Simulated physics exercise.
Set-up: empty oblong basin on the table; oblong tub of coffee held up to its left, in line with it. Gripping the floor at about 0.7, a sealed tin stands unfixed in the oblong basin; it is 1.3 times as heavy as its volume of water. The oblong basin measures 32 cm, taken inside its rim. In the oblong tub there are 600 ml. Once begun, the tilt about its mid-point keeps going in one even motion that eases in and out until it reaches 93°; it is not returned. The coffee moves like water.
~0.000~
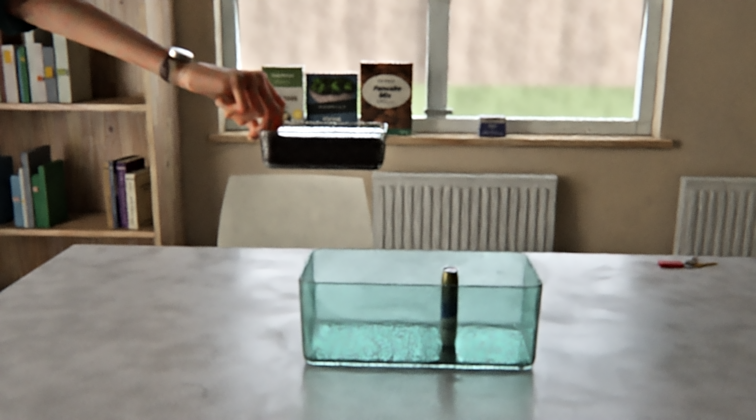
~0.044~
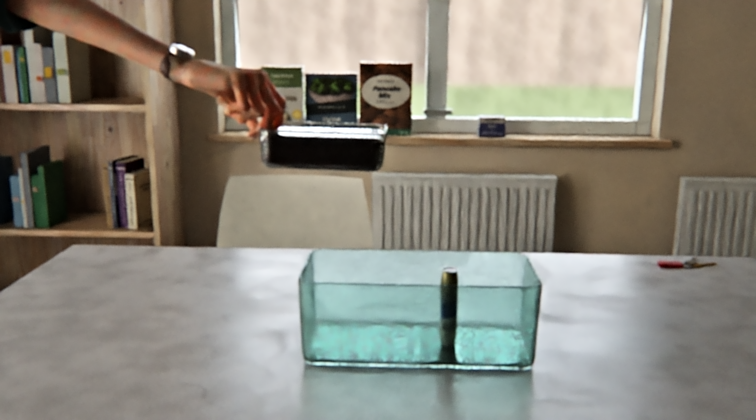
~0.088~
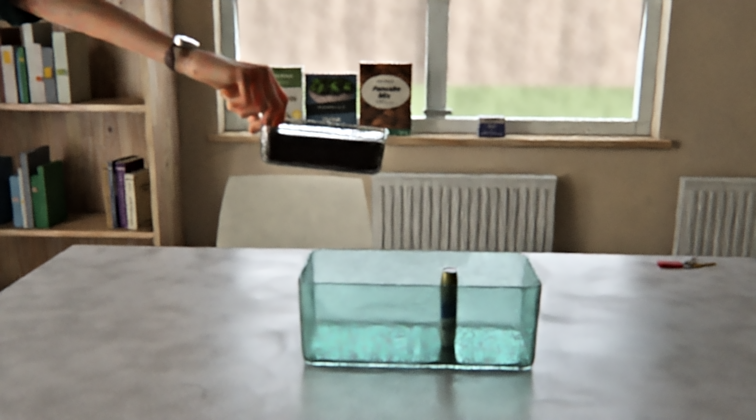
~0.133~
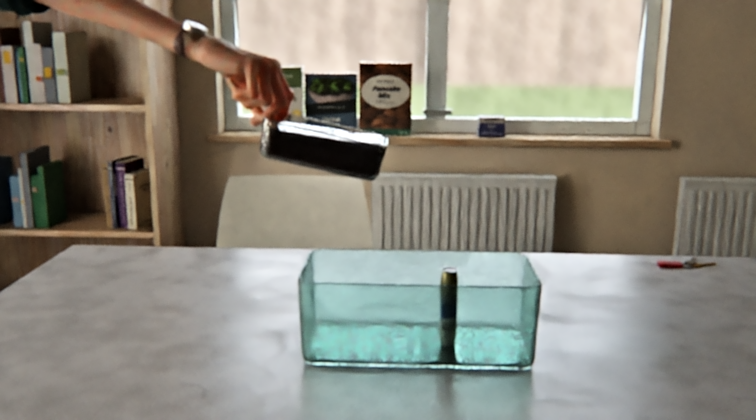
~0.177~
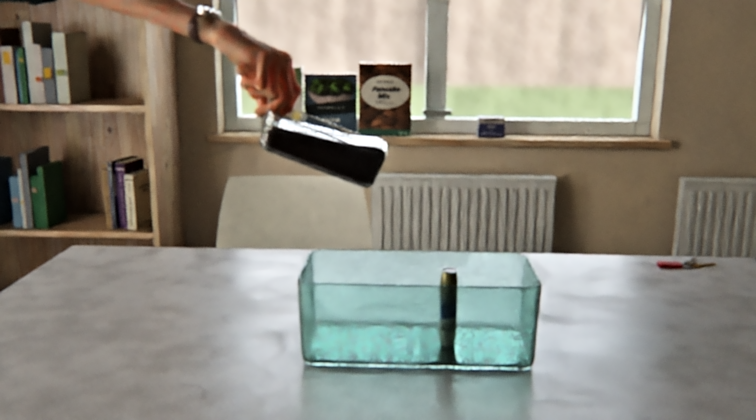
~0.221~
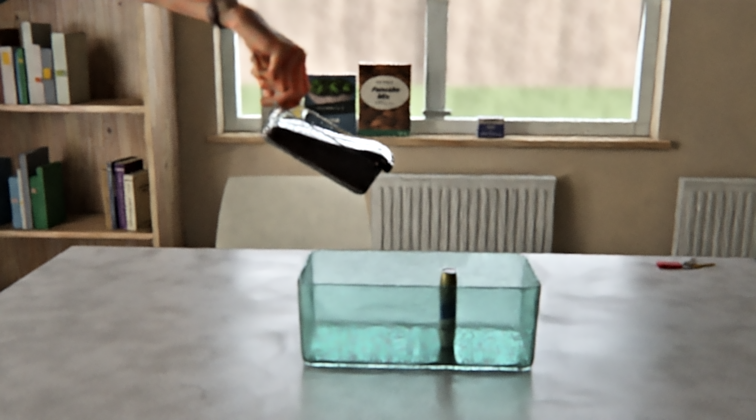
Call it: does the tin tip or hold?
It tips.
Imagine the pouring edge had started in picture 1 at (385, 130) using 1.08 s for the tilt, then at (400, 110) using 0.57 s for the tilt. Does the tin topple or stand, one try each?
Trial 1 - tin stays standing; trial 2 - tin stays standing.
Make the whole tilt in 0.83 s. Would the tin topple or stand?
It stays steady, then.
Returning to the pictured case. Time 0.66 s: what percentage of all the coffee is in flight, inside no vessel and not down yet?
Around 4 percent of it is airborne.
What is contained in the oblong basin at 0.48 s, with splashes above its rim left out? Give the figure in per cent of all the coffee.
I'd put it near 34 percent.
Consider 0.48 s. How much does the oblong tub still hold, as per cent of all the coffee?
At that time about 8 in a hundred parts are still held.
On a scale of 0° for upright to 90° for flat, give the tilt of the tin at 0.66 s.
Looks like some 5 degrees from vertical upright.
Then, 0.48 s in, the tilt is 87° and 8 per cent is still to pour; the tin stands where it began.
Then, 0.66 s in, the tilt is 93° and 1 per cent is still to pour; the tin leans 5°.
Then, 0.86 s in, the tilt is 93° and 0 per cent is still to pour; the tin leans 10°.
Then, 1.07 s in, the tilt is 93° and 0 per cent is still to pour; the tin leans 59°.
Finally, the tin lies on its side.
